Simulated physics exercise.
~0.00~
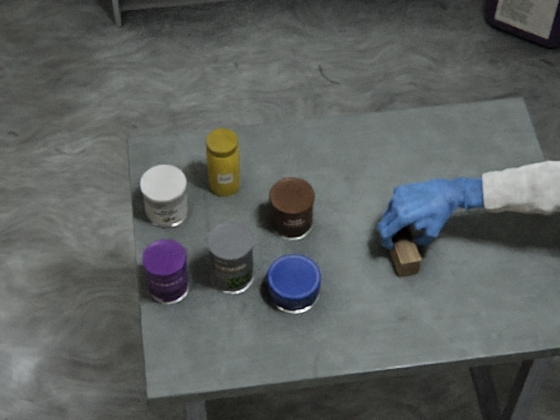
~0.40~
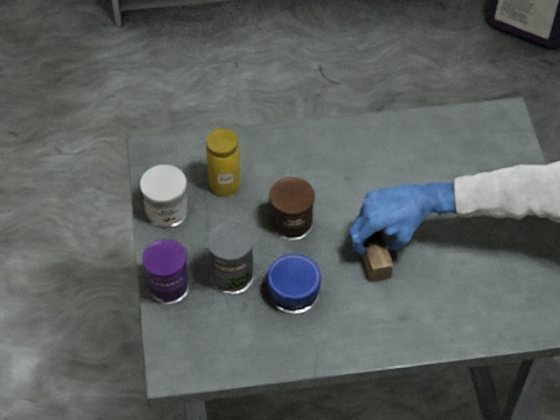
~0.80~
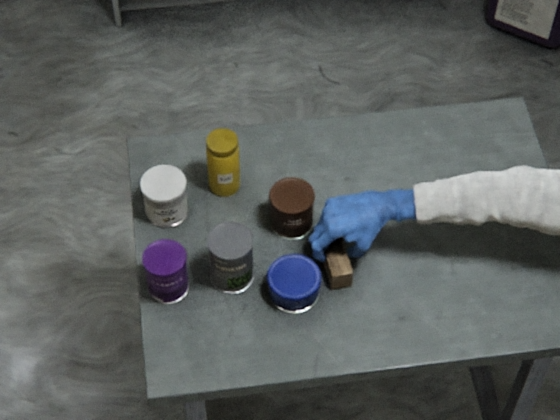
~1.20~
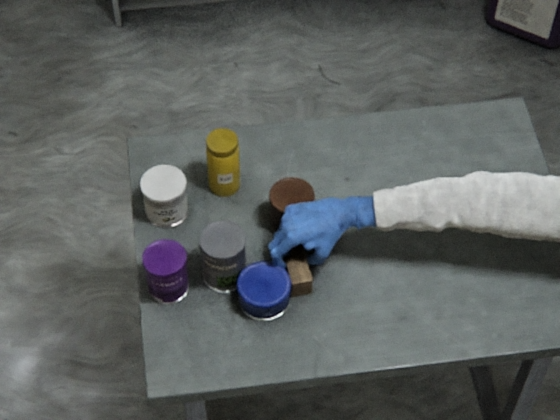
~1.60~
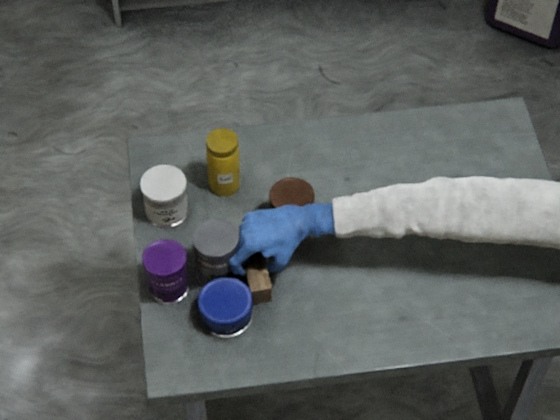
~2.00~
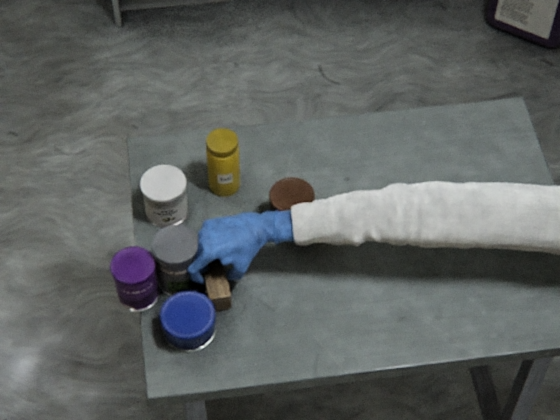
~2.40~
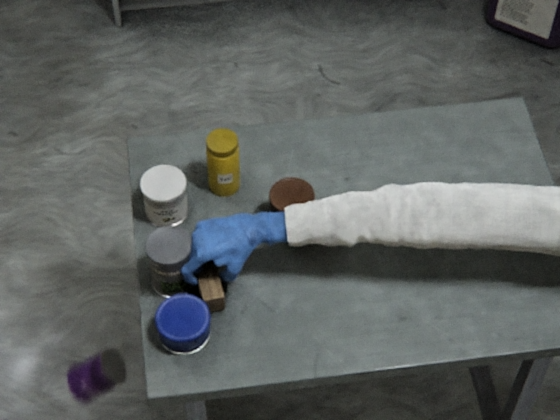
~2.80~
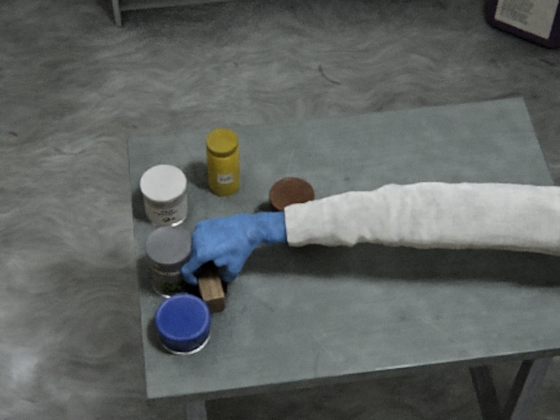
A blue-gloved hand in a white sleeve holds a small wooden block on a grey table, seen from above against a streaked grey floor. On the left stand a white tin, a yellow jar, a brown tin, a purple tin, a grey tin and a blue tub. The hand slides the block left until it pushes the blue tub and the grey tin along. The grey tin closes on the purple tin, which shifts to the left edge, tips over it and drops out of sight. The hand stops, leaving the grey tin upright and blue tub near the edge, the other three still in place.
